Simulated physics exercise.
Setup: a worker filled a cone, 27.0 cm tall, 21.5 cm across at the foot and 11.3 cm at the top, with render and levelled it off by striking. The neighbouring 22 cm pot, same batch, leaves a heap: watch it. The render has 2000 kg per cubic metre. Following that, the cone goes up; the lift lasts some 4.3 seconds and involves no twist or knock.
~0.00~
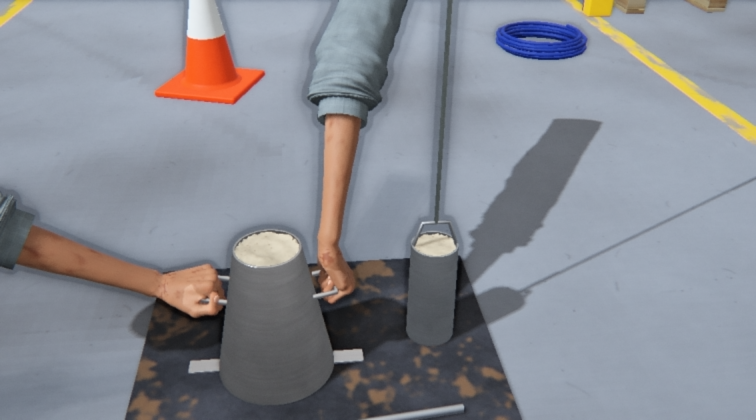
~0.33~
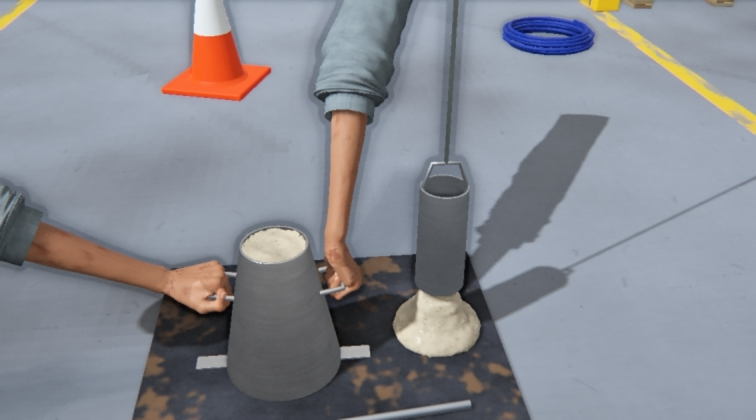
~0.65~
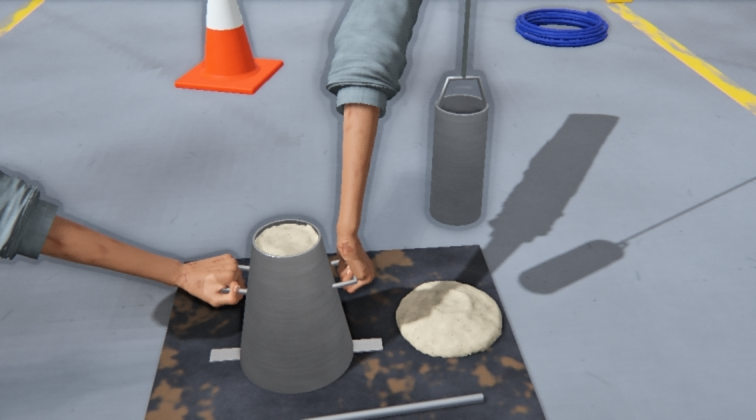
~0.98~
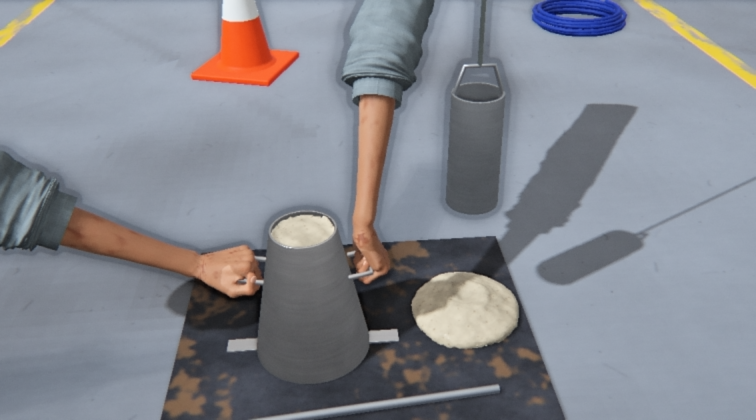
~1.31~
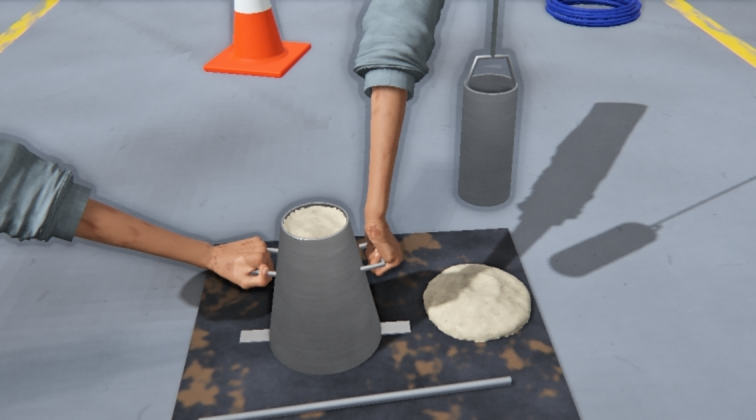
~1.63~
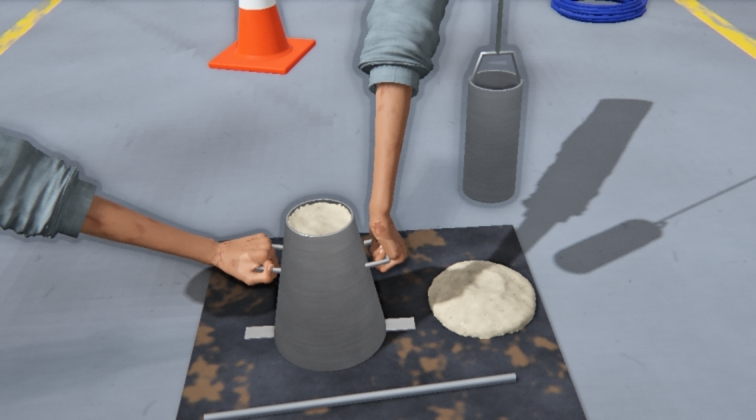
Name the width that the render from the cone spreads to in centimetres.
My guess is close to 45 cm.
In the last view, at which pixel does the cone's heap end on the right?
The pixel is about (443, 334).
By 2.7 s, the cone is up 6.3 cm; the render has come down 17 cm to 10 cm and is 40 cm wide.
By 3.8 s, the cone is up 17 cm; the render has come down 21 cm to 6.5 cm and is 44 cm wide.
By 4.9 s, the cone is up 28 cm; the render has come down 21 cm to 6.4 cm and is 45 cm wide.
By 6.1 s, the cone is clear; the render has come down 21 cm to 6.4 cm and is 45 cm wide.
By 6.6 s, at rest, the cone is clear; the render has come down 21 cm to 6.3 cm and is 45 cm wide.
